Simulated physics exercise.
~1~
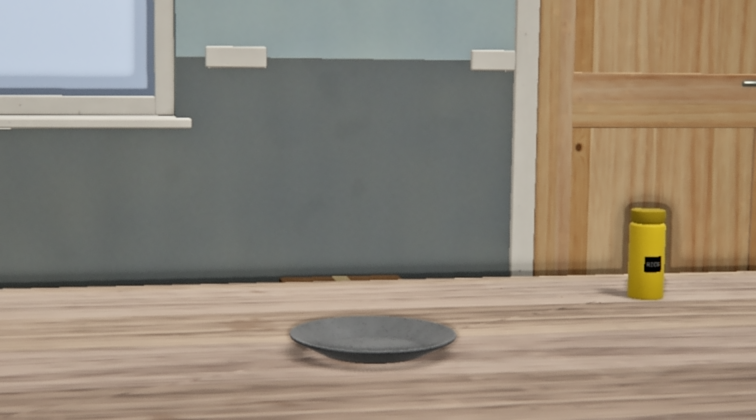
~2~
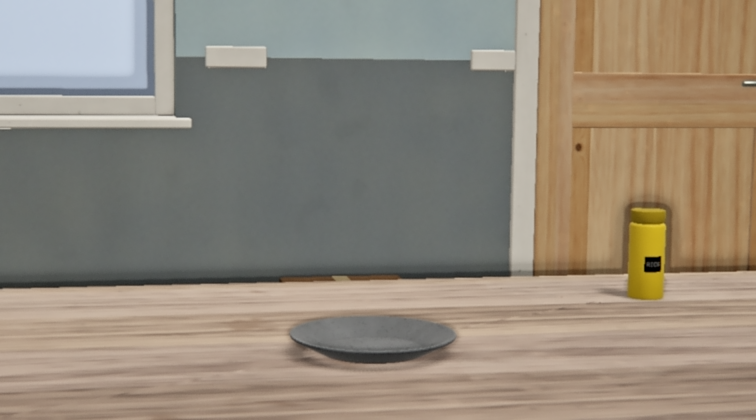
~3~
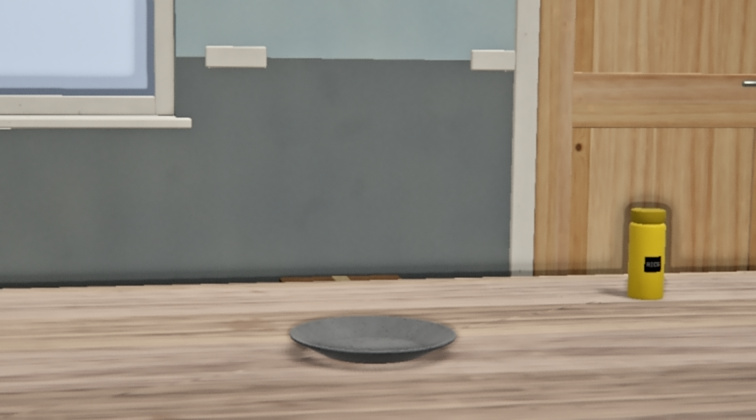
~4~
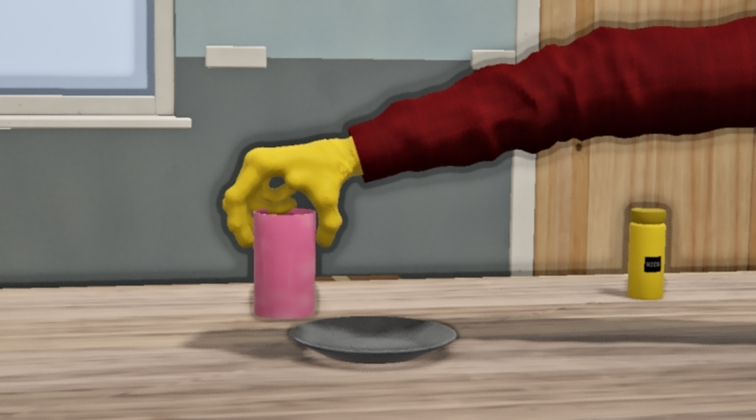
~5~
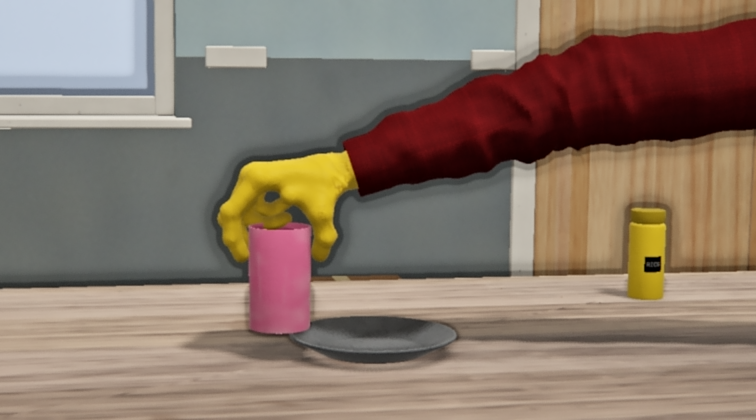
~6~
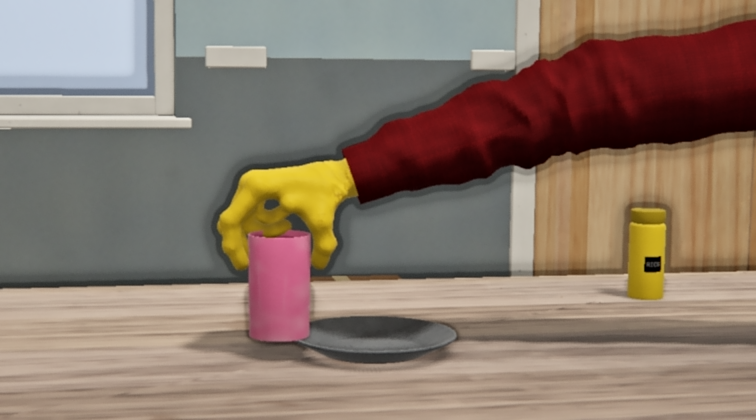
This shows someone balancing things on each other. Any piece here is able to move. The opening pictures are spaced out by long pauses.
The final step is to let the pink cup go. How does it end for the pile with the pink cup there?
Most likely the pile fails.
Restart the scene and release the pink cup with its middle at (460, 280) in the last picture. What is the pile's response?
Well, it topples after that.
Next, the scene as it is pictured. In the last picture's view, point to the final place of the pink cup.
In the final view it sits at roughly (178, 328).
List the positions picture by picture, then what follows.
In the first picture, the last thing is not in view yet; grey plate (373, 343).
In the second picture, the last thing is not in view yet; grey plate (373, 343).
In the third picture, the last thing is not in view yet; grey plate (373, 343).
In the fourth picture, still above its spot; pink cup (284, 262); grey plate (373, 343).
In the fifth picture, still above its spot; pink cup (279, 277); grey plate (373, 343).
In the sixth picture, in place under the hand; pink cup (279, 285); grey plate (373, 343).
Then, 0.30 s after the last picture, pink cup tipped 37° from how it was near (247, 298).
Then, 0.40 s after the last picture, pink cup now fallen.
Then, 0.80 s after the last picture, nothing new.
Then, 2.20 s after the last picture, pink cup resting near (179, 328).
At rest, fallen, pink cup; the other 2 in place. Seen from the same camera at the end, pink cup near (179, 328). The pile comes apart.
